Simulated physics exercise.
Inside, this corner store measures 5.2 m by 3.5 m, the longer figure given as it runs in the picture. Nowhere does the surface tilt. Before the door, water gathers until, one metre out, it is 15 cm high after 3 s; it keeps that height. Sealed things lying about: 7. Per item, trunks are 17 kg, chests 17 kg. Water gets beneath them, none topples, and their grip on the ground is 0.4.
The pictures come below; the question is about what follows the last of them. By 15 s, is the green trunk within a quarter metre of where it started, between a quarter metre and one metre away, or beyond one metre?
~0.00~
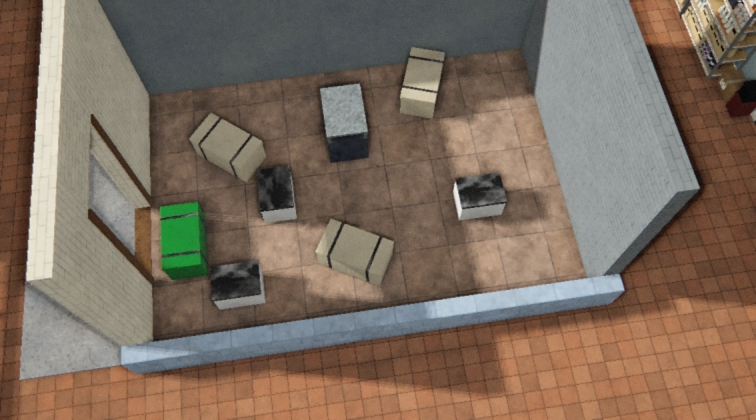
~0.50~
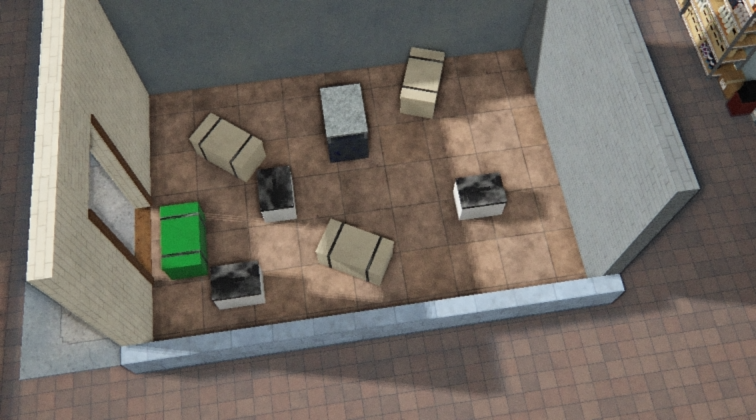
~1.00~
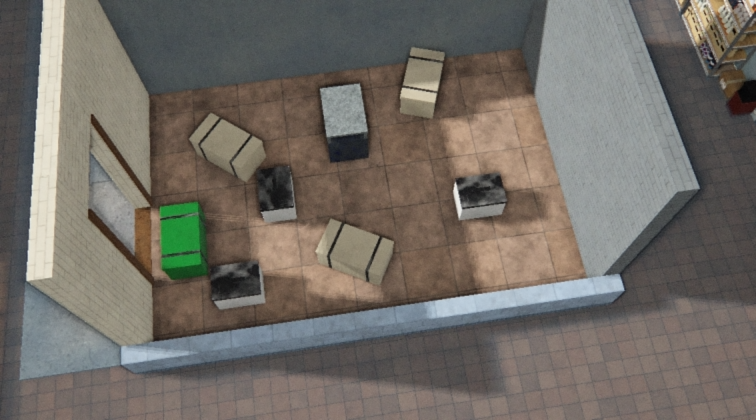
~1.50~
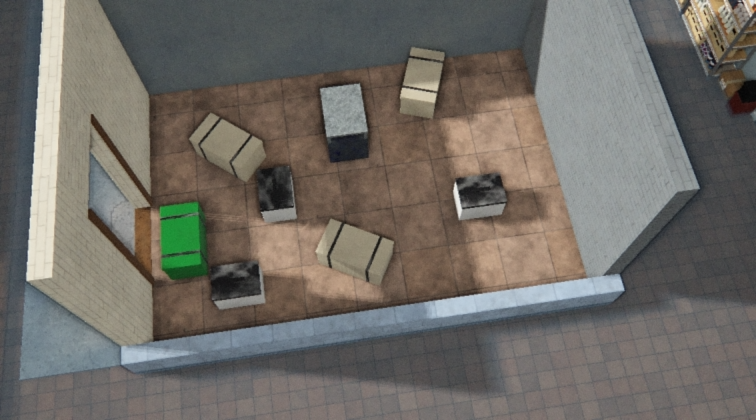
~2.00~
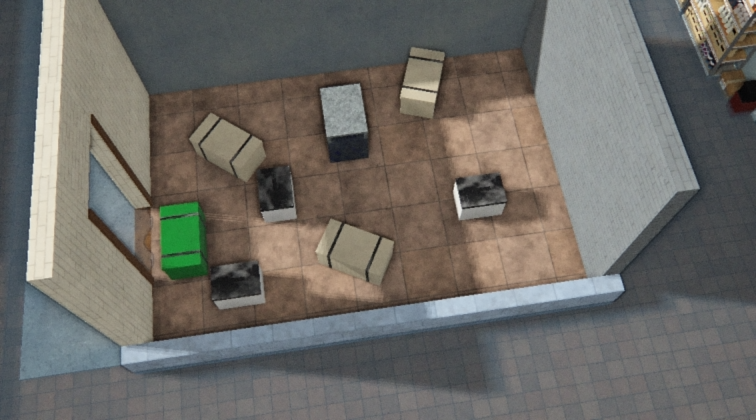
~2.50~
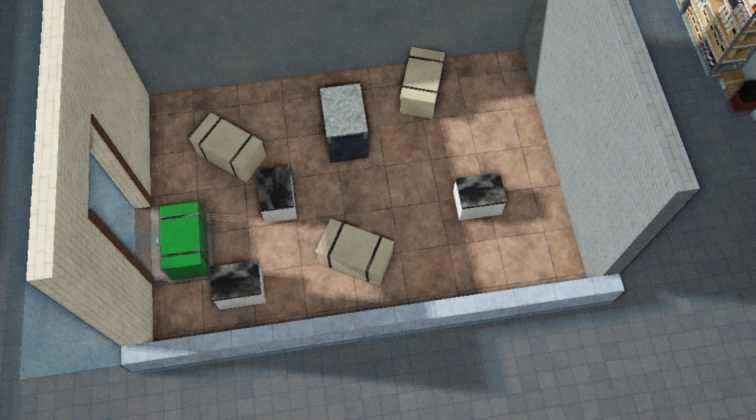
Beyond one metre.
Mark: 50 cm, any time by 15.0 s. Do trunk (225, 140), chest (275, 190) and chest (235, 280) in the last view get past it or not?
Order as asked: Beyond, beyond, below.
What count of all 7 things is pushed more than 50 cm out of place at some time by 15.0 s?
The answer here is 4.
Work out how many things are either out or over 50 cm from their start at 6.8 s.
By that point, 1.
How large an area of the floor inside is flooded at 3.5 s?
Somewhere about 2.0 m2, give or take.
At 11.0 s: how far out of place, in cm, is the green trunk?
Close to 200 cm.
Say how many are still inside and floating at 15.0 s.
The count is 4.
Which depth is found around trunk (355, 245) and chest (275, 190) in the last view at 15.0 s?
About 8 and 7 cm.
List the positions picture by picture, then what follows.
In the first frame, the green trunk at (180, 235) rests on the ground; 0.0 m2 under water; 0 of 7 have shifted.
In the second frame, the green trunk at (180, 235), on the bottom; water covers 0.0 m2; 0 of 7 have shifted.
In the third frame, the green trunk at (180, 235) rests on the ground; 0.0 m2 under water; 0 of 7 have shifted.
In the fourth frame, the green trunk at (180, 235), on the bottom; 0.0 m2 under water; 0 of 7 have shifted.
In the fifth frame, the green trunk at (180, 235) rests on the ground; 0.0 m2 under water; 0 of 7 have shifted.
In the sixth frame, the green trunk at (180, 235), on the bottom; 0.3 m2 under water; 0 of 7 have shifted.
After 3.5 s the green trunk is near (217, 230), 0.4 m from its start, aground; 0 afloat.
After 6.8 s the green trunk is near (291, 226), 1.3 m from its start, aground; 0 afloat.
After 11.0 s the green trunk is near (361, 194), 2.2 m from its start, aground; 1 afloat.
After 15.0 s the green trunk is near (483, 143), 3.8 m from its start, afloat; 4 afloat.
